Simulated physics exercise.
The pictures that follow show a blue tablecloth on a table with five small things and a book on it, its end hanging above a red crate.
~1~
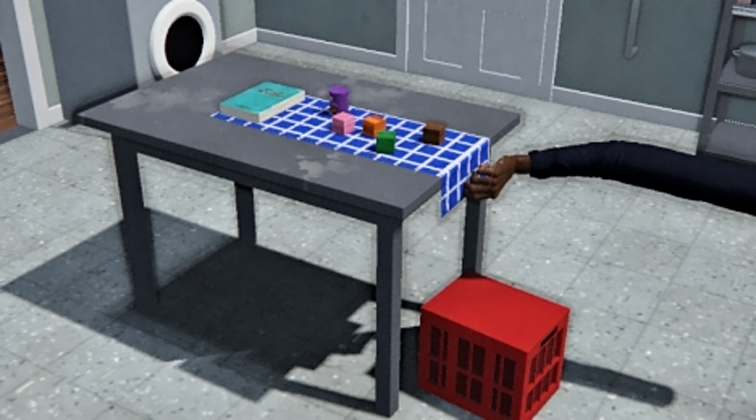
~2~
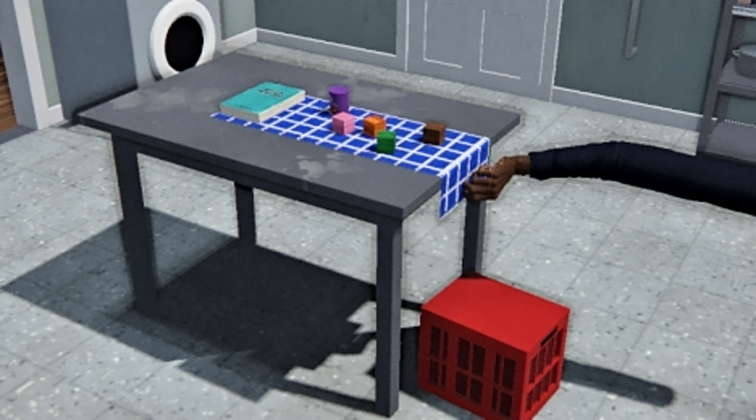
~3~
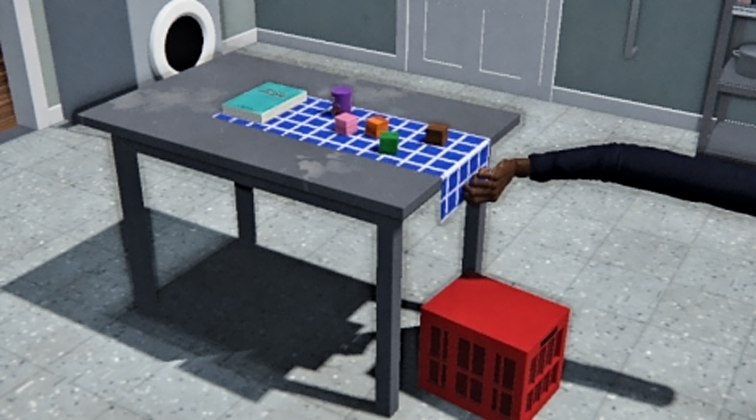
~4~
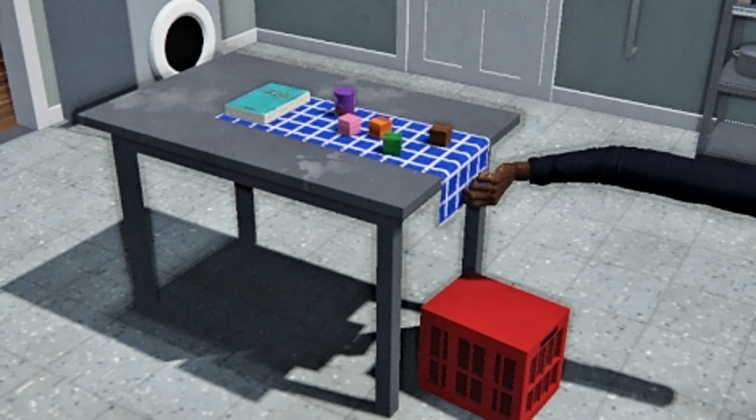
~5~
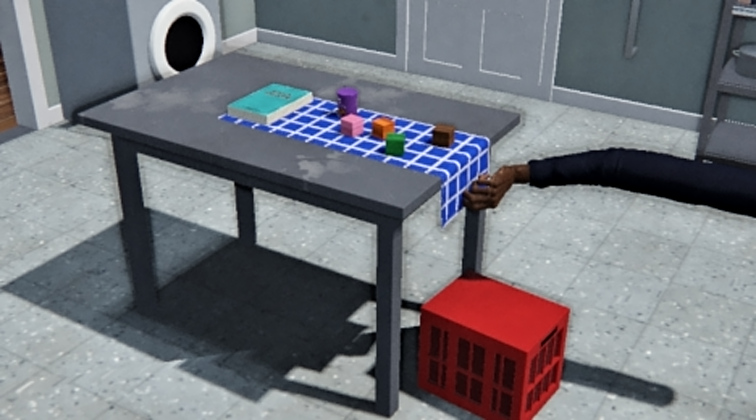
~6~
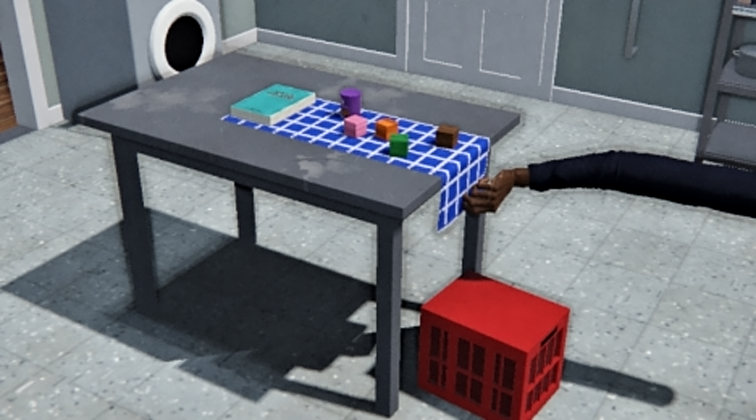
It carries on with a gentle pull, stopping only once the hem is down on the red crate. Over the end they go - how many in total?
Fallen count: Three.
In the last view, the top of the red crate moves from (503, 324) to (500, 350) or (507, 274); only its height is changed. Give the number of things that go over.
In that event, 4 and 1.
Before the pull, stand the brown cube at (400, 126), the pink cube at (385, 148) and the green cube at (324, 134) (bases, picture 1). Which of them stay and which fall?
The brown cube ends up off; the pink cube ends up off; the green cube stays put.
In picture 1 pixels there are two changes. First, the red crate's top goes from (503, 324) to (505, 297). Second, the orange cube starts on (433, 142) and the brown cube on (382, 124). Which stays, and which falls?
The orange cube does not stay aboard, and the brown cube stays aboard.
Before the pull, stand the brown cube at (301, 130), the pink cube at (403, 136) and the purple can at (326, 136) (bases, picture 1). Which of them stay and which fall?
Watch the brown cube hang on, the pink cube go down and the purple can hang on.
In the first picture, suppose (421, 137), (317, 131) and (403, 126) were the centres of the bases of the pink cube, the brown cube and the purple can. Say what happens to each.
Outcome: Pink cube falls away, brown cube stays aboard, purple can falls away.
Soon after, hem near (463, 234); all still up.
Then, hem near (463, 269); brown cube and green cube gone.
At rest, hem on the crate; brown cube, green cube and orange cube gone. The table loses three.
